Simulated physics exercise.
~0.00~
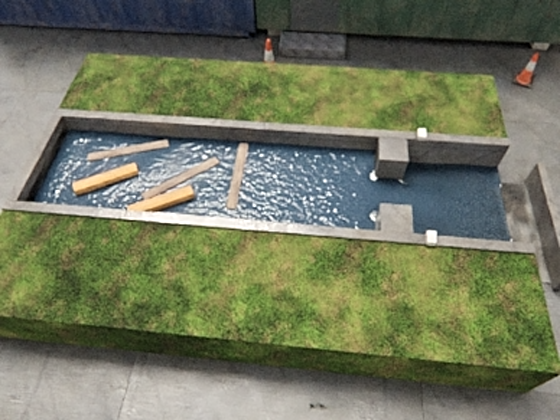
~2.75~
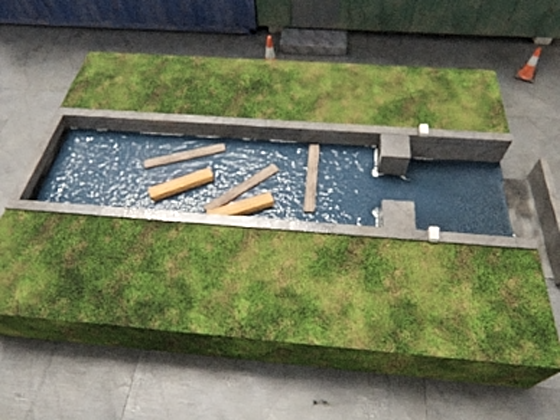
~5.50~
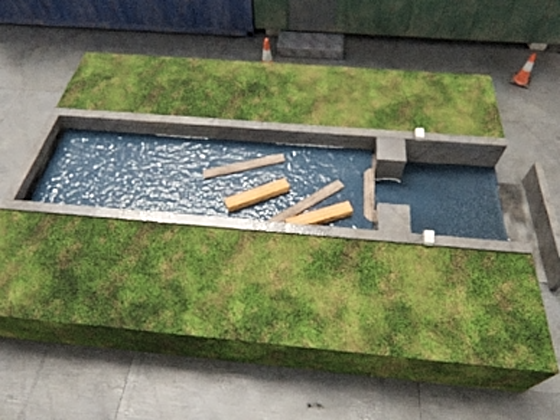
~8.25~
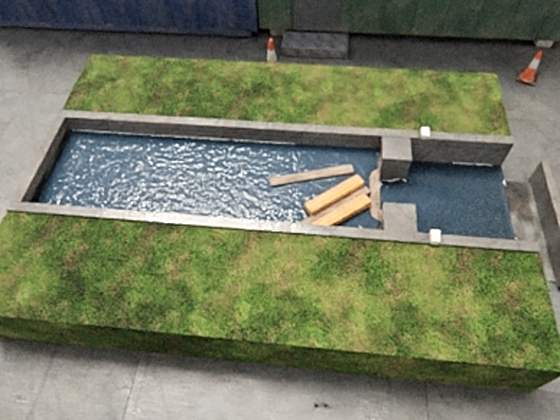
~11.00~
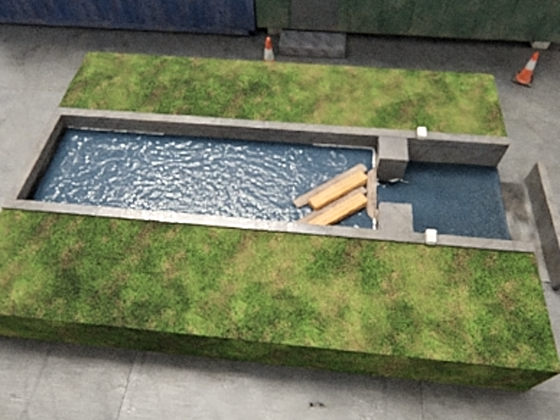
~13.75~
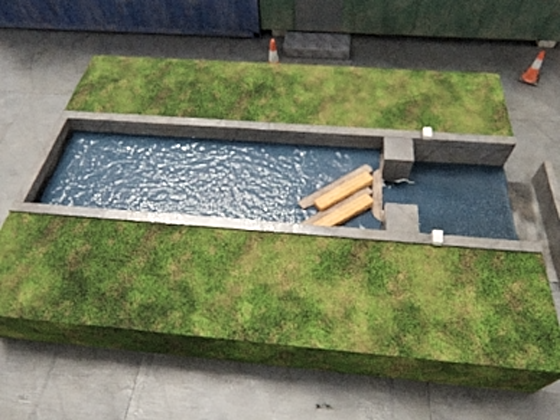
The clip shows five wooden planks and beams drifting right along a water-filled channel between grassy banks. One plank lodges across the narrow opening between two concrete blocks, the others bunch up behind it, and all five end jammed there, short of the white posts.
